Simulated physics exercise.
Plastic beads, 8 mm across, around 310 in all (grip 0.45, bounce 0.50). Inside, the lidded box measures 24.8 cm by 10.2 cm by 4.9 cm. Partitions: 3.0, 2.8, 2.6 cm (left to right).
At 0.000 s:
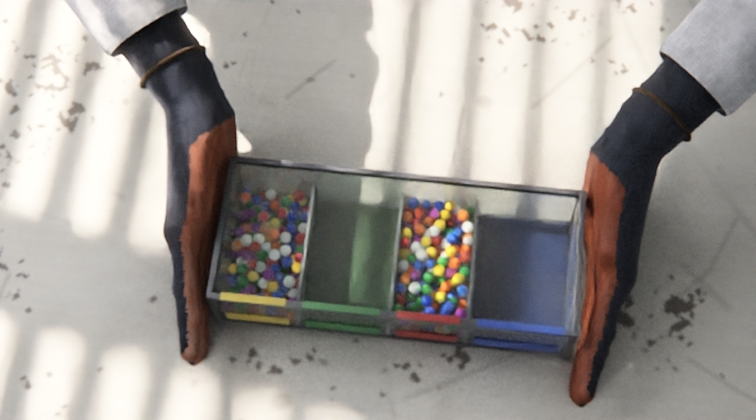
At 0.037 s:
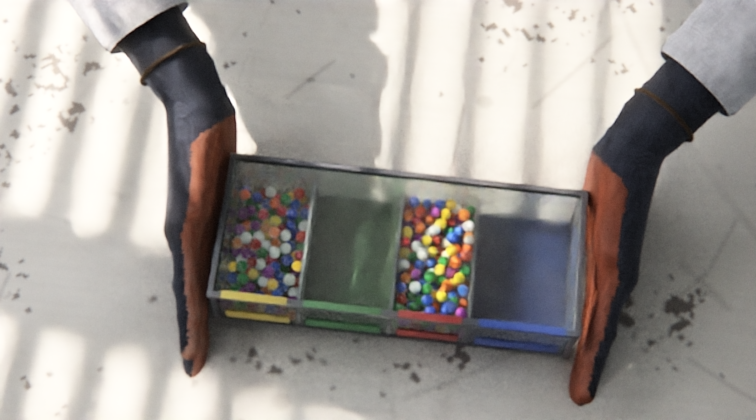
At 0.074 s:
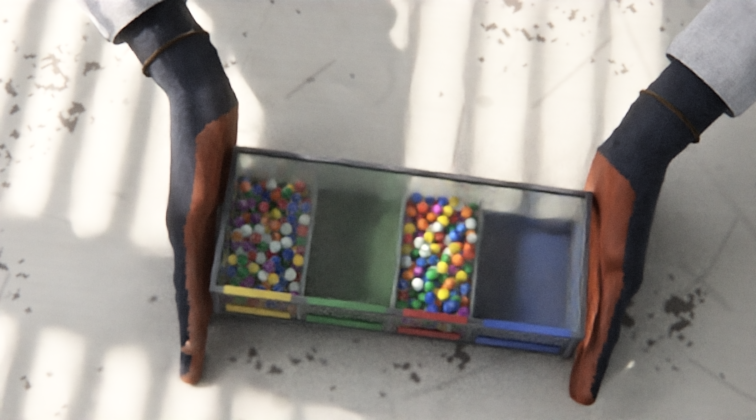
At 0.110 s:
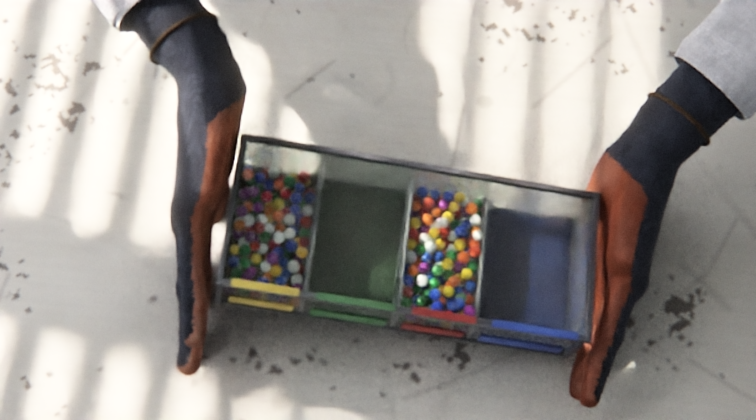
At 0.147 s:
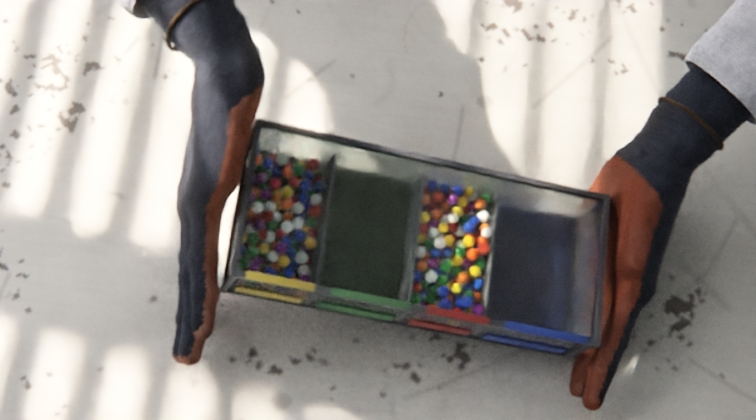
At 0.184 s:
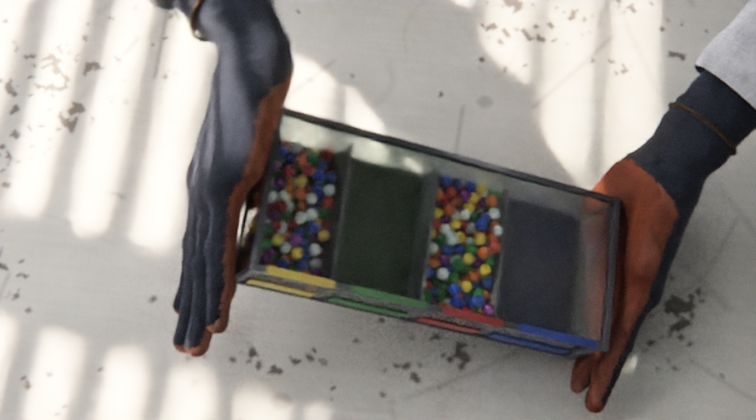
A clear lidded box is held between two dark hands with reddish palms, seen from above over a pale, speckled floor striped with light and shadow. Its four compartments, edged yellow, green, red and blue from left to right, show multicoloured beads in the first and third only. The hands tilt the box, its left side rising and shifting rightward, while the camera stays still.
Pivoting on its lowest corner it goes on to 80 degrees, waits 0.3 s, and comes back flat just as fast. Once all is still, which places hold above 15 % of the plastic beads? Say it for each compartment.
Red: Yes, blue: Yes, green: No, yellow: No.
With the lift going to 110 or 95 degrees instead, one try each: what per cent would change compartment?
Some 95 and 90 per cent.
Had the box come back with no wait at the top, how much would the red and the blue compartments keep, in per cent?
Then: Red 30, blue 50.
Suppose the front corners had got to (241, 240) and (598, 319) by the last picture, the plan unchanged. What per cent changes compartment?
In that case some 65 per cent.
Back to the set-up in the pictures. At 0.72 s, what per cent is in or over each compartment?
Red 40, blue 40, green 5, yellow 15.
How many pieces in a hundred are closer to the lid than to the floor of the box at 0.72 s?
Roughly 40 per cent.
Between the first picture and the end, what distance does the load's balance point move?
Roughly 7.5 cm.
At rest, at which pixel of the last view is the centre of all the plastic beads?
Around (494, 303).
After 0.72 s, tilt 80 degrees; red 40 %, blue 40 %, green 5 %, yellow 15 %.
After 1.07 s, tilt 46 degrees; red 25 %, blue 55 %, green 10 %, yellow 10 %.
After 1.52 s, tilt 0 degrees; red 25 %, blue 55 %, green 10 %, yellow 10 %.
By 2.2 s all is still; red 25 %, blue 55 %, green 10 %, yellow 10 %.
